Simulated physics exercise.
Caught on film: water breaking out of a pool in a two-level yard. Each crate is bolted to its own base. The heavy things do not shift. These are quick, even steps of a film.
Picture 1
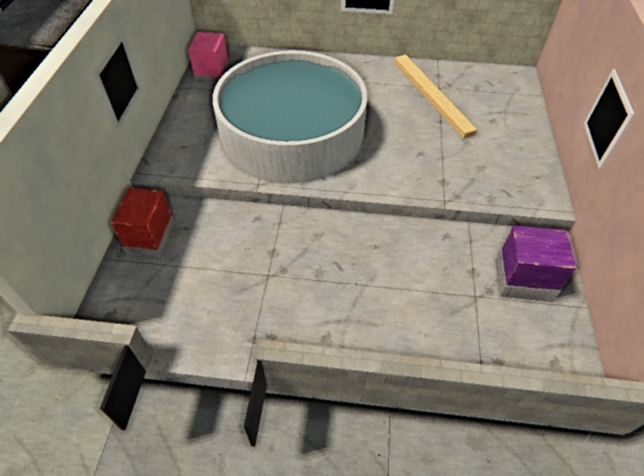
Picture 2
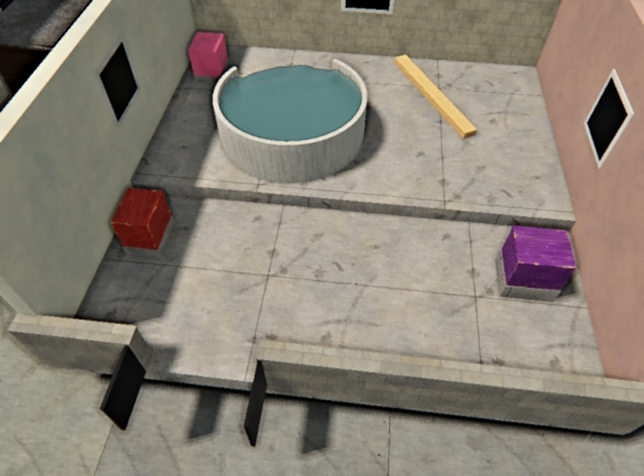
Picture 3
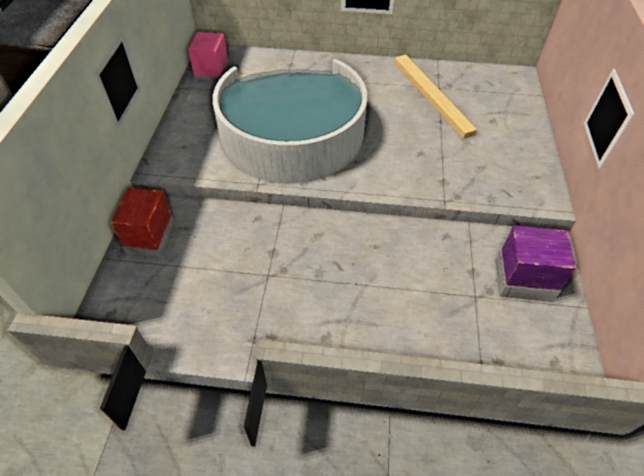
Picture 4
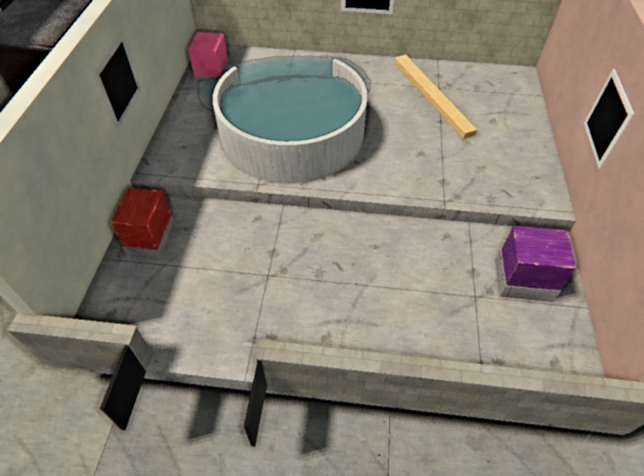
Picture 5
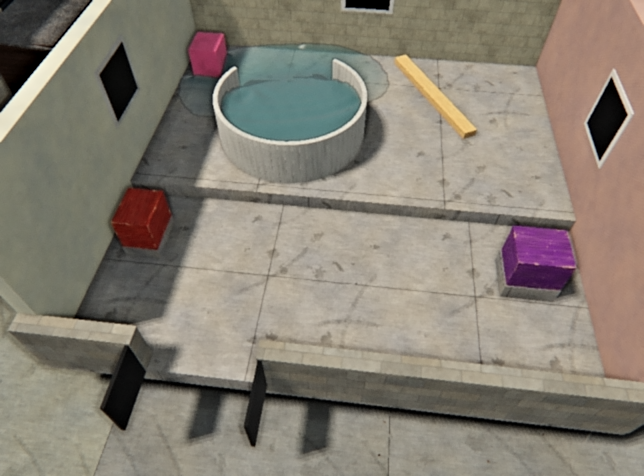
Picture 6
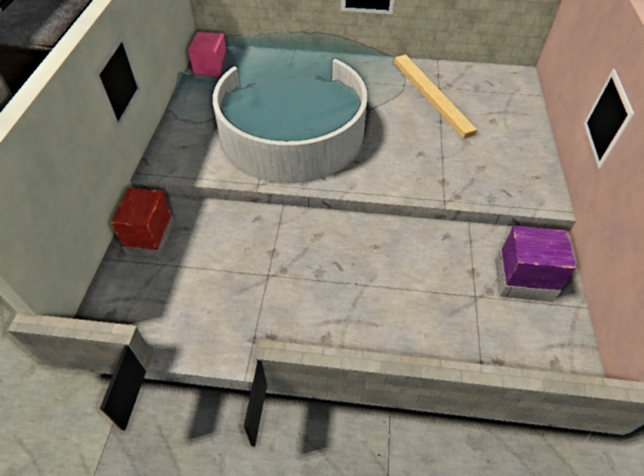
Water sits still in a round, pale-walled pool on the upper level of a walled yard, until a gap opens in the pool's far side. It pours out through the gap and spreads in a thin sheet over the paving behind, around the pink box and toward the yellow plank.
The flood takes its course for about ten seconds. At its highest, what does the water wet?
One by one: The pink crate is soaked; the red crate is soaked; the purple crate keeps dry.
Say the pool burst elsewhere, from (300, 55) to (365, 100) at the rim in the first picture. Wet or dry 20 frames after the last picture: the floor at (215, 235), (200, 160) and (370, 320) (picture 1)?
As listed: Dry, clear, not flooded.
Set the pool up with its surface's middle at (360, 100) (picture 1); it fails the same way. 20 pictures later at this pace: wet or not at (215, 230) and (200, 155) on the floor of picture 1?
In that order: Awash, flooded.
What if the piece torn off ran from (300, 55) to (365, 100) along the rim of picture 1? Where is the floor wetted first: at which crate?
That is the crate marked pink.
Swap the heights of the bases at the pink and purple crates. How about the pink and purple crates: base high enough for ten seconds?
My reading: The pink crate is wetted, the purple crate ends up wet.
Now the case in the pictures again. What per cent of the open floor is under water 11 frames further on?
Some 30 per cent.
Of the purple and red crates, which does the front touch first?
First comes the one in red.
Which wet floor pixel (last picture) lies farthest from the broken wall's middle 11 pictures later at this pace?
I would point to (533, 69).
A moment on, water covers 15 % of the floor; the pink crate water round its plinth, the red crate not reached, the purple crate not reached.
Next, water covers 30 % of the floor; the pink crate water round its plinth, the red crate not reached, the purple crate not reached.
Then, water covers 60 % of the floor; the pink crate water round its plinth, the red crate water round its plinth, the purple crate not reached.
Later, water covers 95 % of the floor; the pink crate water round its plinth, the red crate water round its plinth, the purple crate water round its plinth.
In the end, water covers 95 % of the floor; the pink crate was topped, the red crate was topped, the purple crate stayed above the water.
